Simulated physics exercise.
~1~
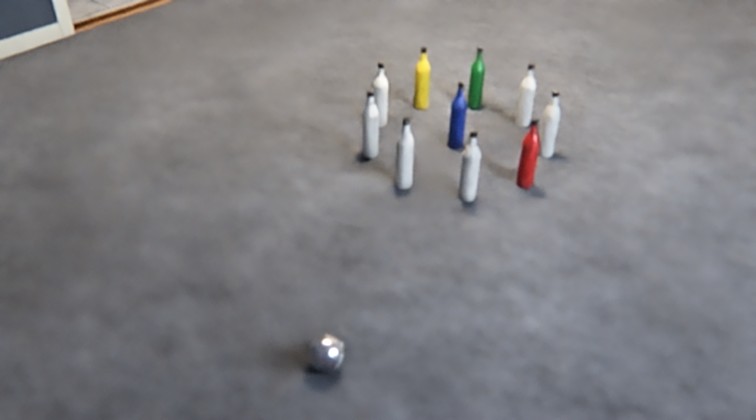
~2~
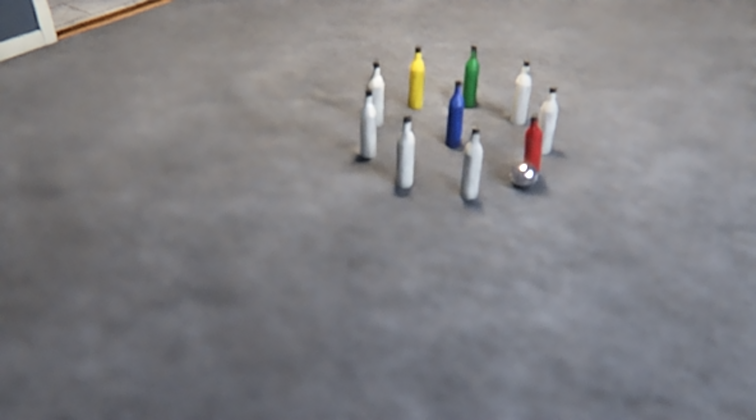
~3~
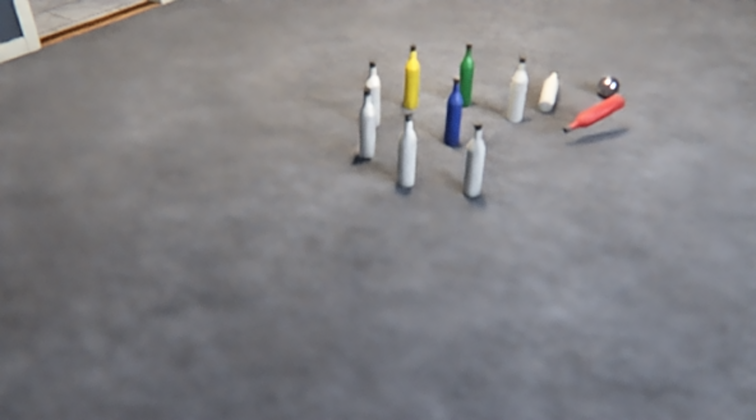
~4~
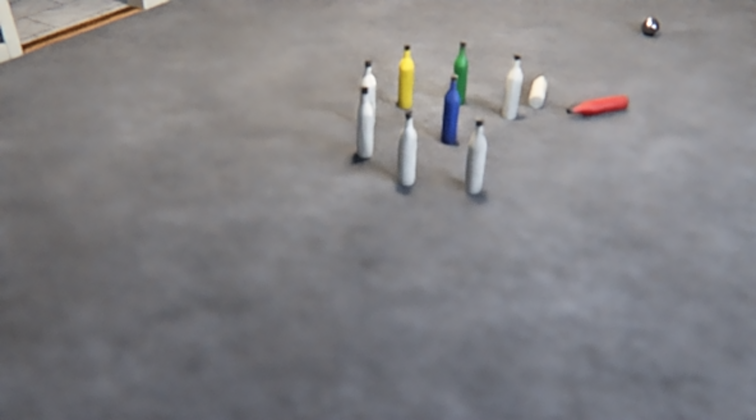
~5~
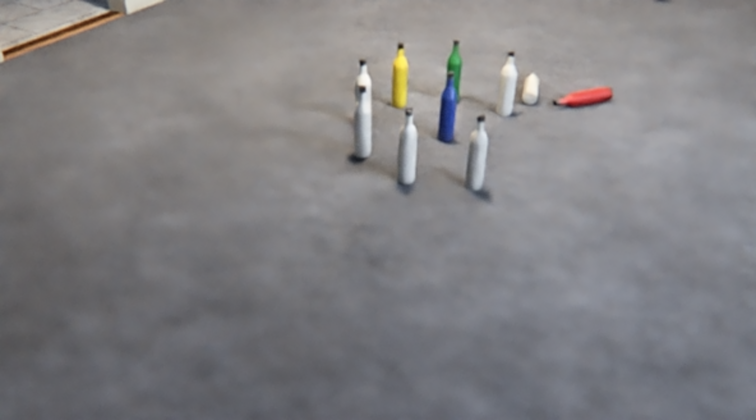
On a grey floor, a steel ball rolls into a group of bottles, toppling the red and one white, then leaves view.
